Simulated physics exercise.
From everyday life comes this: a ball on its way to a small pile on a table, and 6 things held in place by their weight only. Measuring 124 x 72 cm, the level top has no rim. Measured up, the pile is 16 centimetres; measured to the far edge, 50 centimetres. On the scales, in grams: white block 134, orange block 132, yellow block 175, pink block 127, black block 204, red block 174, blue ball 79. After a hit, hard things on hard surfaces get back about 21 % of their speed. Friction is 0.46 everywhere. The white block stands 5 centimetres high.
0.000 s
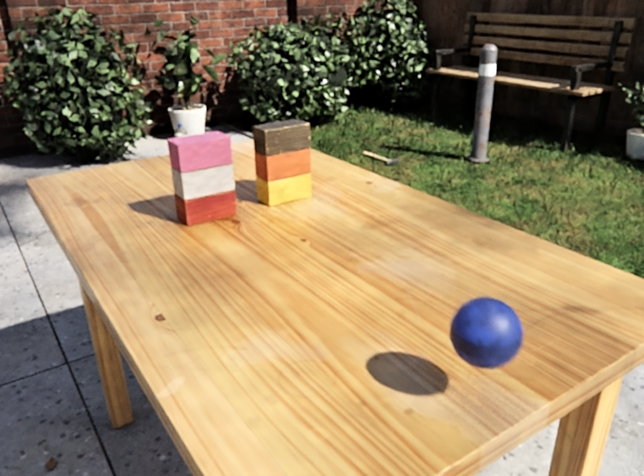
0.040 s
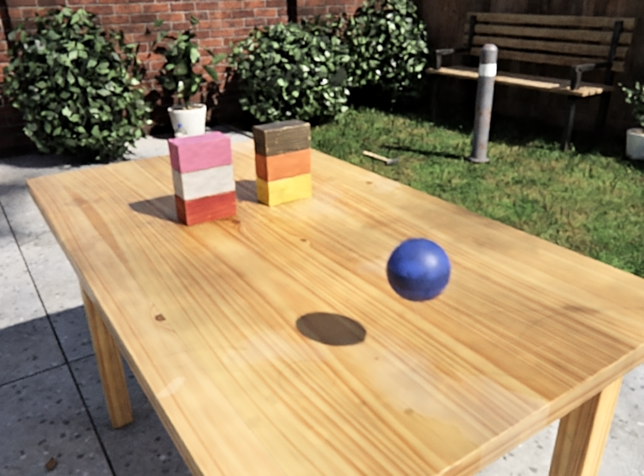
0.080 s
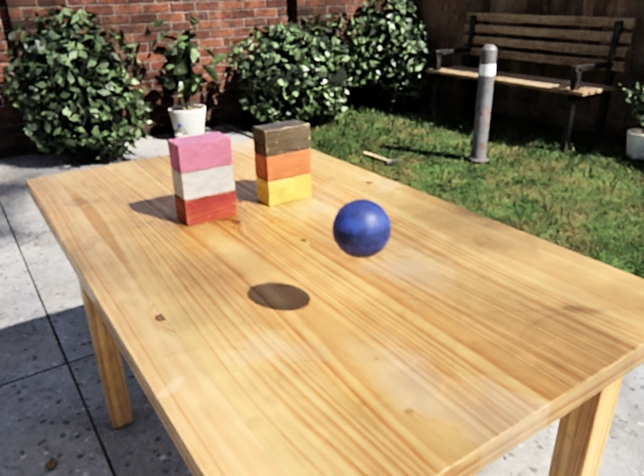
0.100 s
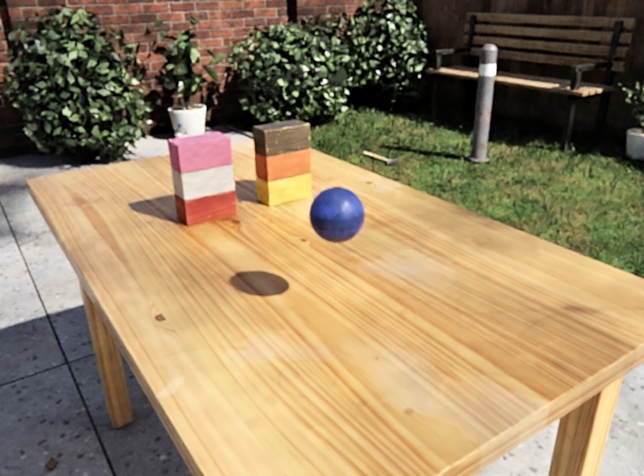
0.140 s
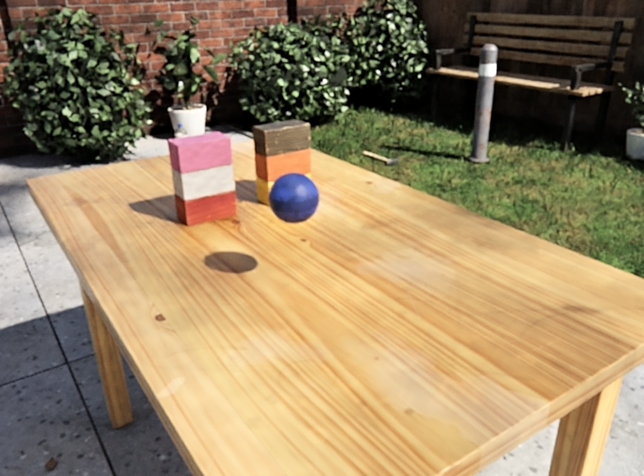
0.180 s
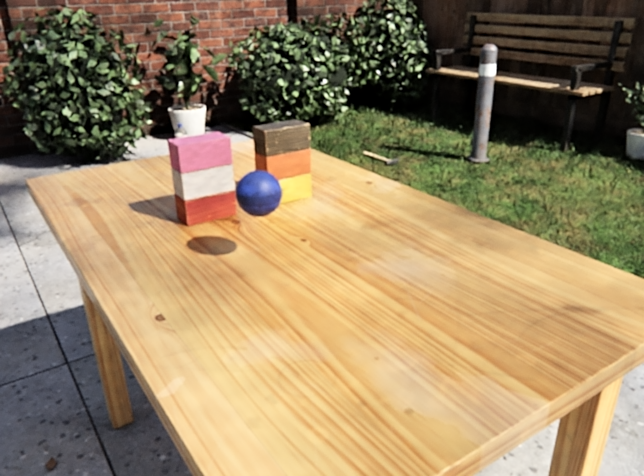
A blue ball moves through the air above a pale wooden table, travelling from the near right towards two small stacks of blocks, its dark shadow sliding along the tabletop to its left. The left stack is pink, white and red from top to bottom, the right one black, orange and yellow. The steady view looks down across the sunlit patio table towards bushes, a brick wall, grass and a bench.
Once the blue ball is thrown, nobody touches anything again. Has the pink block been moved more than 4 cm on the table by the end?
Oh, that one sits tight.
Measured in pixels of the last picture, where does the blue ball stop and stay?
It settles at around (207, 215).
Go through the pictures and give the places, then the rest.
The first picture shows gap 63 cm; blue ball (485, 333); pink block (200, 152).
The second picture shows gap 53 cm; blue ball (419, 270); yellow block (284, 186).
The third picture shows gap 43 cm; blue ball (362, 229); red block (206, 204).
The fourth picture shows gap 38 cm; blue ball (337, 215); orange block (283, 162).
The fifth picture shows gap 28 cm; blue ball (294, 198); black block (282, 138).
The sixth picture shows gap 18 cm; blue ball (259, 194); pink block (200, 152).
By 0.28 s, blue ball near (209, 210); red block 2 cm from its spot.
By 0.38 s, blue ball near (208, 213); red block 3 cm from its spot.
When it is over (1.0 s), all 6 within 4 cm of the start. End places, in pixels of the last picture, pink block near (199, 151).
